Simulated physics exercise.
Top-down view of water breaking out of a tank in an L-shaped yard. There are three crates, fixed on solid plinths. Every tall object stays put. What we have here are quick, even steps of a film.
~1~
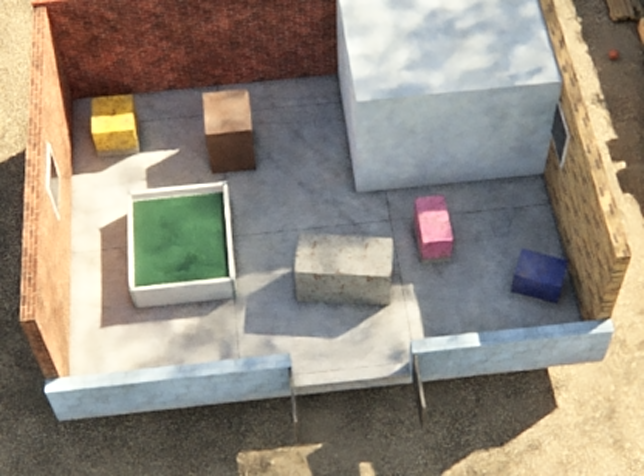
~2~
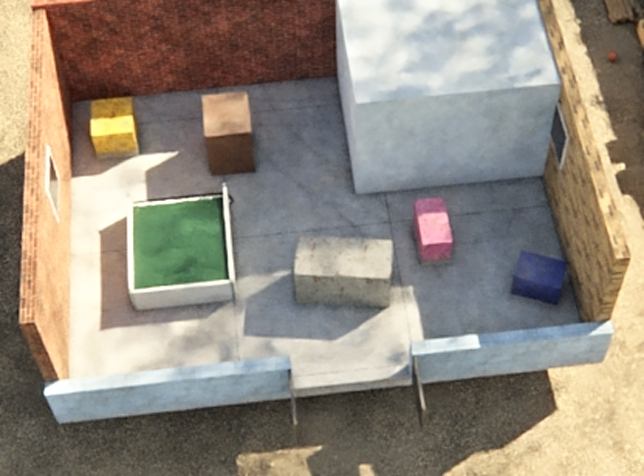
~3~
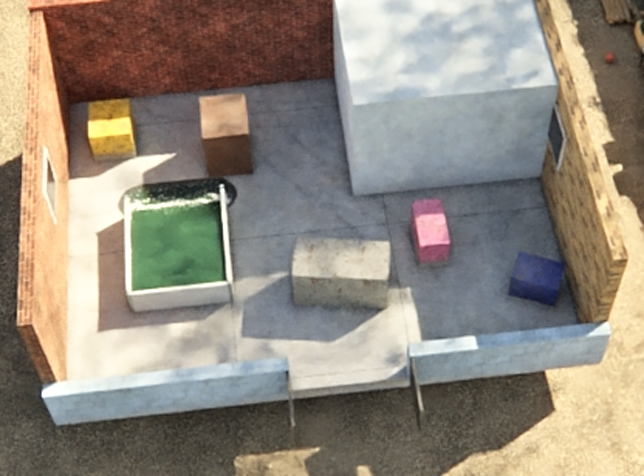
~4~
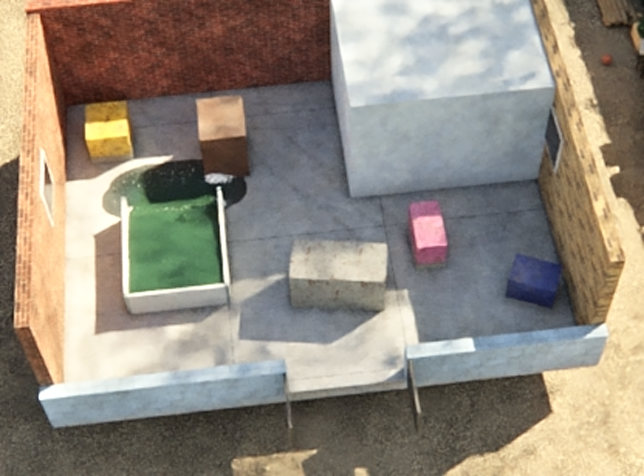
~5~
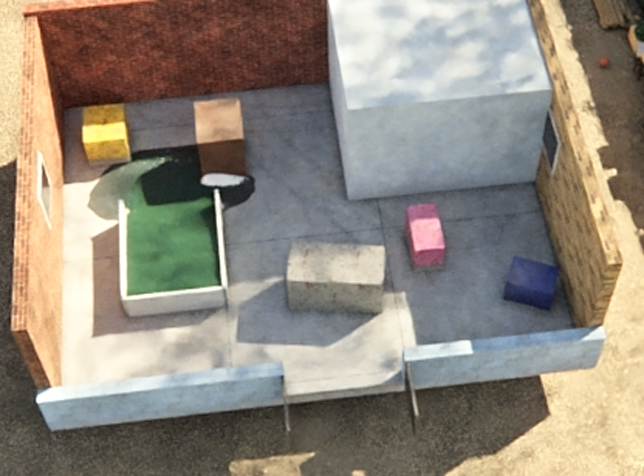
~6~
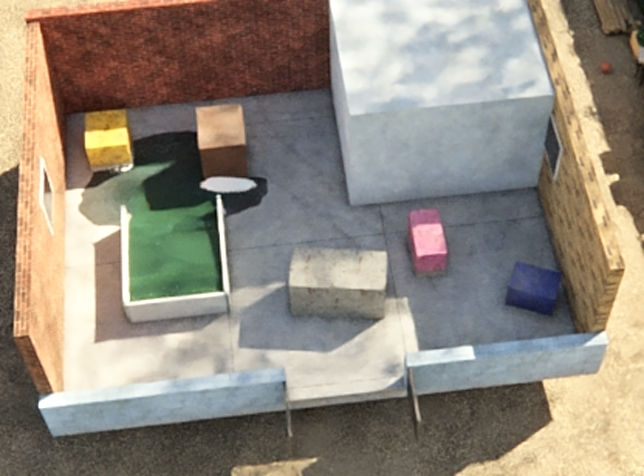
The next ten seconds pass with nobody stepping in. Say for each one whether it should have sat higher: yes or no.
Pink crate - no; blue crate - no; yellow crate - yes.
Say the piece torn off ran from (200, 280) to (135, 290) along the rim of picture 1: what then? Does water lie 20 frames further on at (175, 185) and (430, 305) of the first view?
Point one: Still bare; point two: Reached by the flood.
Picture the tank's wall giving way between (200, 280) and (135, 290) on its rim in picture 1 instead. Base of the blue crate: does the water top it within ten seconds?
Note: Blue crate gets reached.
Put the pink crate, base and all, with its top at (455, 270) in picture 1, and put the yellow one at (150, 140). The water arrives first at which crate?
Yellow-painted one.
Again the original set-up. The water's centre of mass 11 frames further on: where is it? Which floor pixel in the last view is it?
My reading is close to (172, 199).
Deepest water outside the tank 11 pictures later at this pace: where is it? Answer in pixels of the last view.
My pick is (148, 109).
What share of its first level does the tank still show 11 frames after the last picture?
My reading: Near 36 %.
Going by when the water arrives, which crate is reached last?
Easy - the blue one.
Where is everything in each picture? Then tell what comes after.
The first frame shows the open tank at (180, 237) is whole and still.
In the second frame, water pours out on the open tank's far side and has run to (228, 199).
In the third frame, water pours out on the open tank's far side and has run to (231, 192).
In the fourth frame, the front is at (240, 178), out from the gap on the open tank's far side.
In the fifth frame, water pours out on the open tank's far side and has run to (120, 164).
In the sixth frame, water pours out on the open tank's far side and has run to (198, 136).
A moment on, water covers 20 % of the floor; the pink crate not reached, the blue crate not reached, the yellow crate water round its plinth.
Next, water covers 25 % of the floor; the pink crate not reached, the blue crate not reached, the yellow crate water round its plinth.
Then, water covers 40 % of the floor; the pink crate water round its plinth, the blue crate not reached, the yellow crate water round its plinth.
Later, water covers 55 % of the floor; the pink crate water round its plinth, the blue crate not reached, the yellow crate water round its plinth.
In the end, water covers 80 % of the floor; the pink crate stayed above the water, the blue crate stayed above the water, the yellow crate was topped.
